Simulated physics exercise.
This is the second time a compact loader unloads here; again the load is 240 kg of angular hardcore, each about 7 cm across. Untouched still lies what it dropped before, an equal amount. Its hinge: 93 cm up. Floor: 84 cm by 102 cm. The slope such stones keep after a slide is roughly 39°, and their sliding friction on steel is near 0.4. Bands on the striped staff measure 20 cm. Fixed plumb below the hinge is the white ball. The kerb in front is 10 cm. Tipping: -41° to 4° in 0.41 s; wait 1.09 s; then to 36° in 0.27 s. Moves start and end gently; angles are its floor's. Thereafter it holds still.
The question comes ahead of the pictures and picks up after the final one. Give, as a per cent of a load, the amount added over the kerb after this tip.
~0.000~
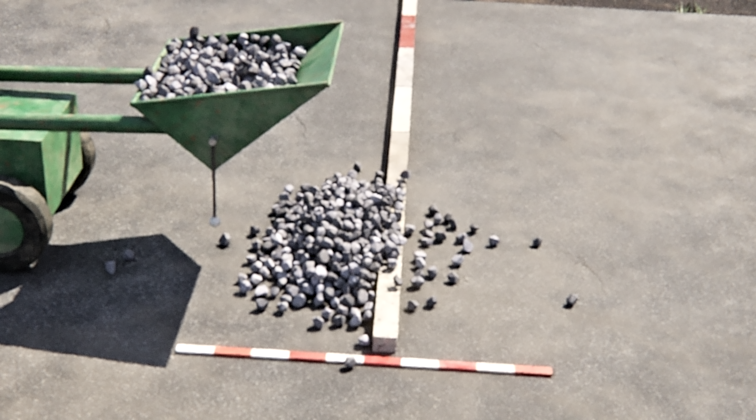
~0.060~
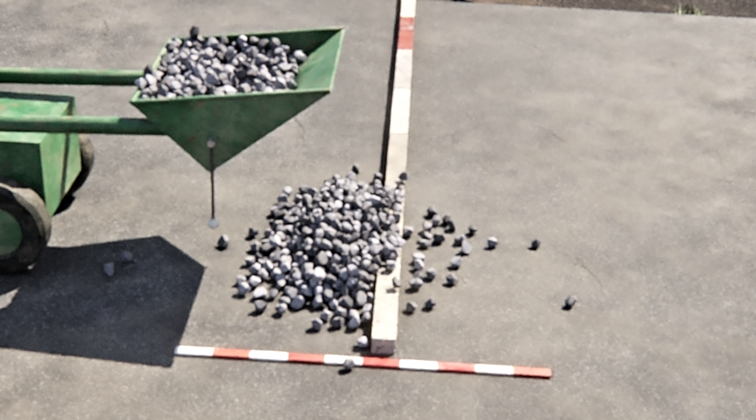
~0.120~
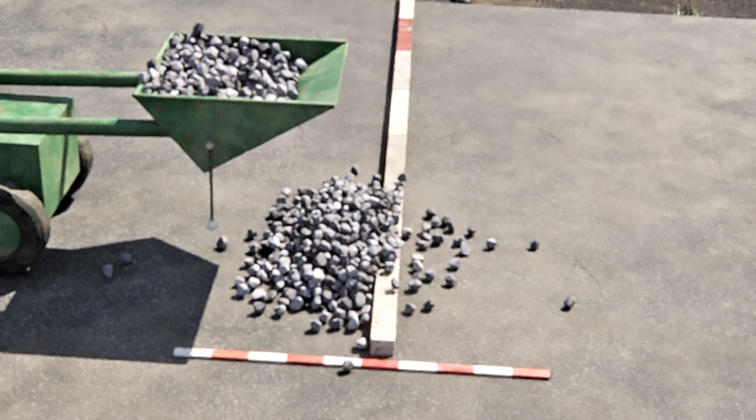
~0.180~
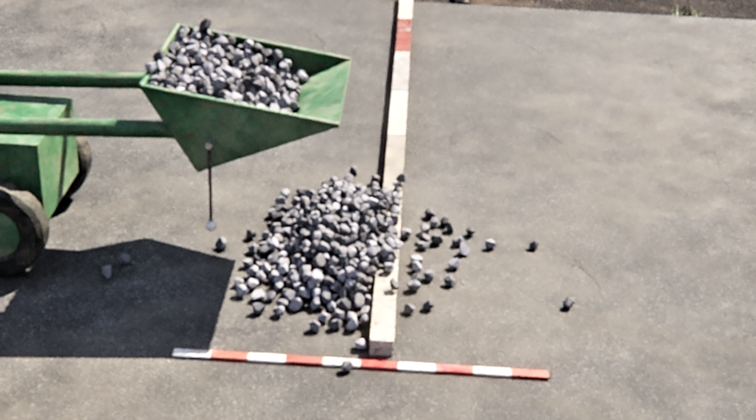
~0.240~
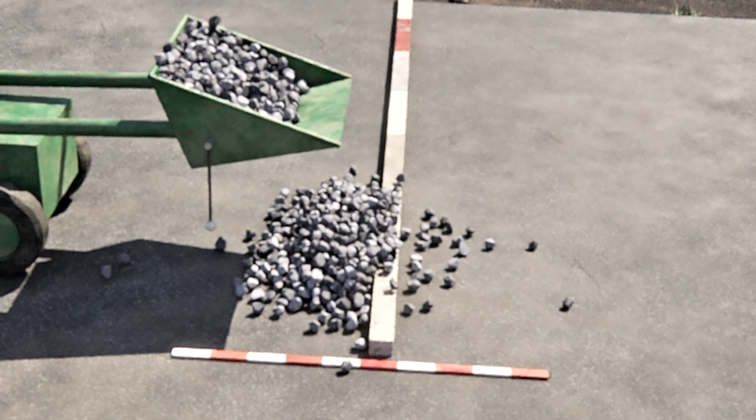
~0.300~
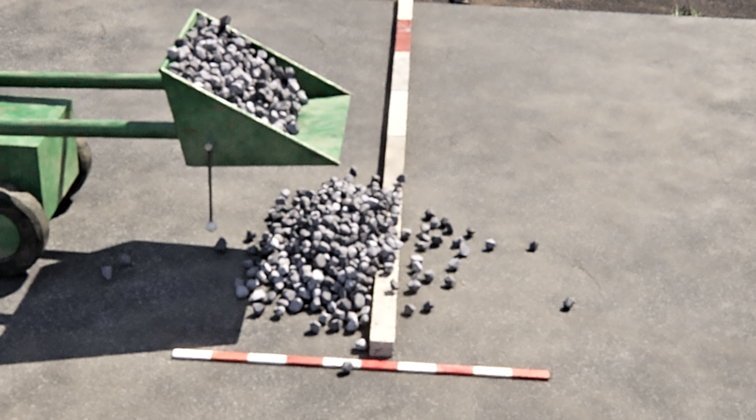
Close to 15 parts in a hundred.
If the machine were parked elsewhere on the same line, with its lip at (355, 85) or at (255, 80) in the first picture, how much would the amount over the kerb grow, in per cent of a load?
Case one about 40 %, case two about 0 %.
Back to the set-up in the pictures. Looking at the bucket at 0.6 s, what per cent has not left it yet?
100 % still inside.
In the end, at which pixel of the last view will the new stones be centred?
Their centre ends up near (343, 222).
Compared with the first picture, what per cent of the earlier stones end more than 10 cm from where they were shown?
Roughly 5 % of them.
After 0.4 s the floor is at 4°; in per cent of one load, 100 in the bucket, 96 on this side of the kerb, 4 over the kerb; the foremost stones are at (486, 250).
After 0.6 s the floor is at 4°; in per cent of one load, 100 in the bucket, 96 on this side of the kerb, 4 over the kerb; the foremost stones are at (486, 250).
After 2.2 s the floor is at 36°; in per cent of one load, 46 in the bucket, 149 on this side of the kerb, 4 over the kerb; the foremost stones are at (486, 250).
After 4.7 s the floor is at 36°; in per cent of one load, 3 in the bucket, 178 on this side of the kerb, 19 over the kerb; the foremost stones are at (519, 277). Net gain over the kerb, 15.
